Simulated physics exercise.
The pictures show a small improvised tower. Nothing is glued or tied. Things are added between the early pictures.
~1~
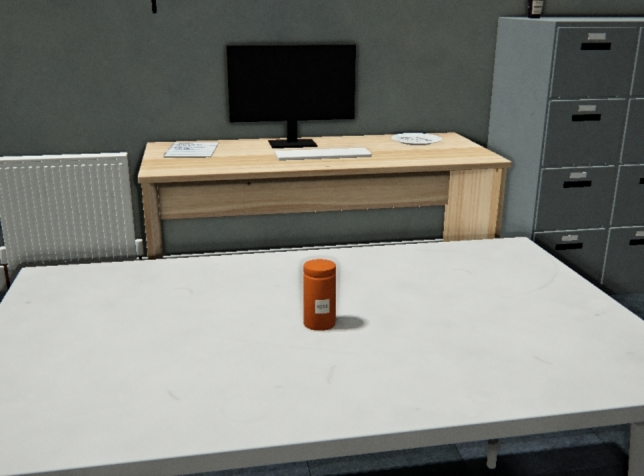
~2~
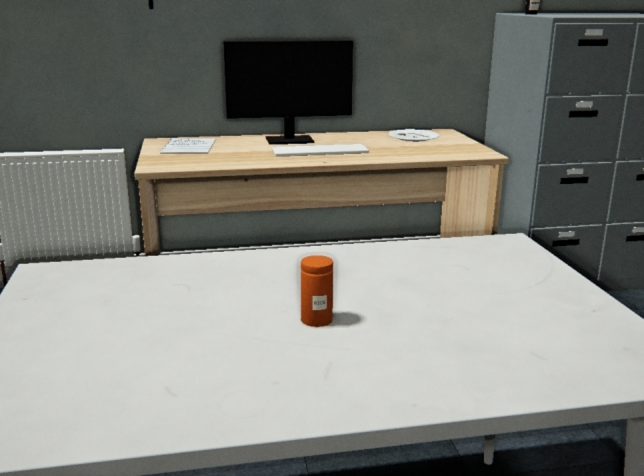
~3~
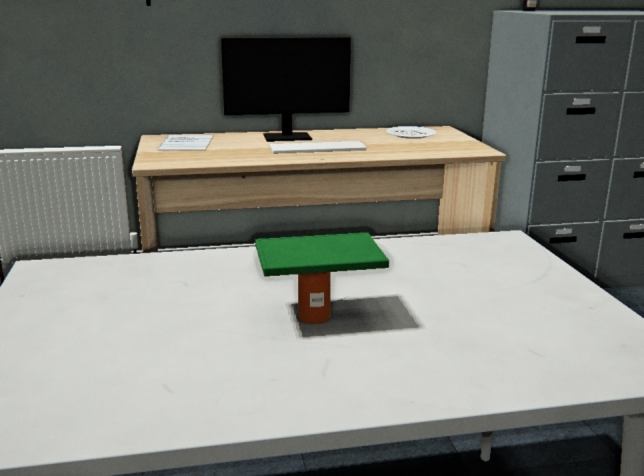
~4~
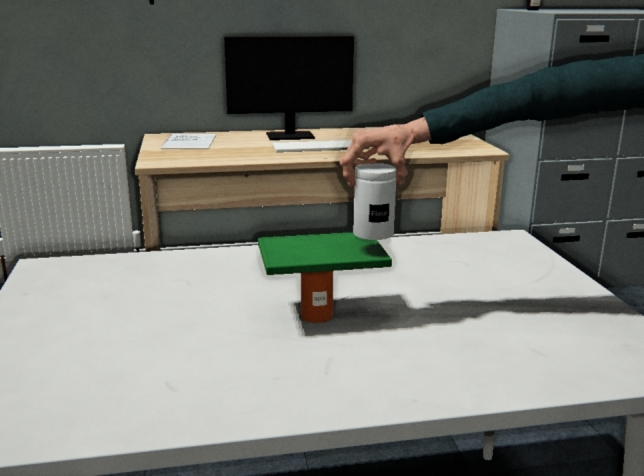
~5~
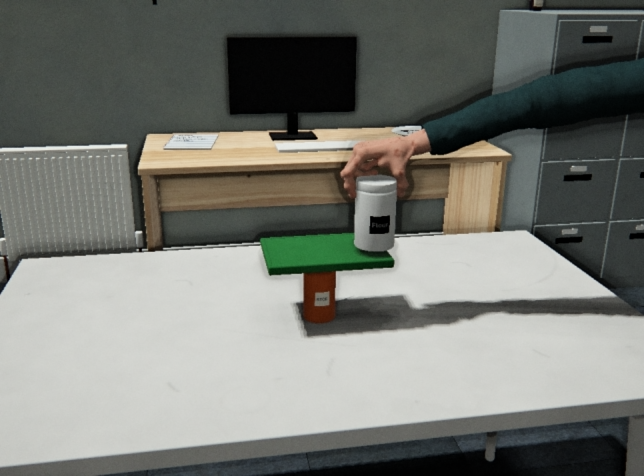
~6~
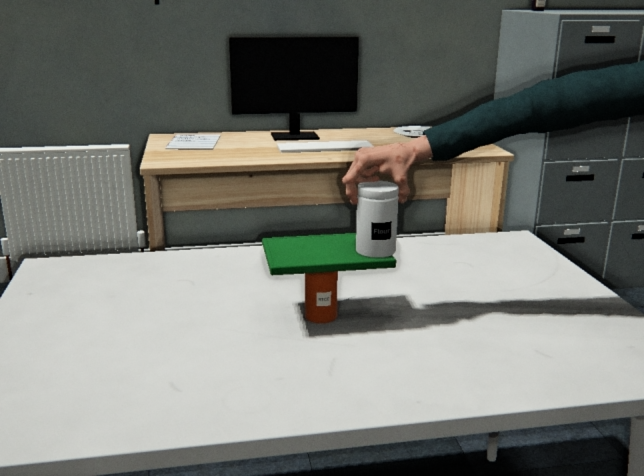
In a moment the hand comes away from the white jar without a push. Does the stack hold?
Outcome: The stack loses its balance.
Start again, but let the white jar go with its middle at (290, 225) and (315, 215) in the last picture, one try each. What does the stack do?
In the first case it loses its balance; in the second case it keeps its balance.
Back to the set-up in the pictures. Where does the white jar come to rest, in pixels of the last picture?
At about (439, 303).
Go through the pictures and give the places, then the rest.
In the first picture, the last thing is not in view yet; orange jar (320, 294).
In the second picture, the last thing is not in view yet; orange jar (317, 291).
In the third picture, the last thing is not in view yet; orange jar (315, 288).
The fourth picture shows still above its spot; white jar (375, 201); orange jar (317, 287).
The fifth picture shows still above its spot; white jar (375, 212); orange jar (319, 287).
The sixth picture shows in place under the hand; white jar (377, 219); orange jar (321, 287).
Then, 0.30 s on from there, white jar now fallen; green lid turned 39° from how it was put.
Then, 0.50 s on from there, green lid on its side.
Then, 0.70 s on from there, green lid now fallen.
In the end, fallen, white jar and green lid; orange jar unmoved. At the end, from the last picture's camera, white jar near (439, 303). The stack comes apart.
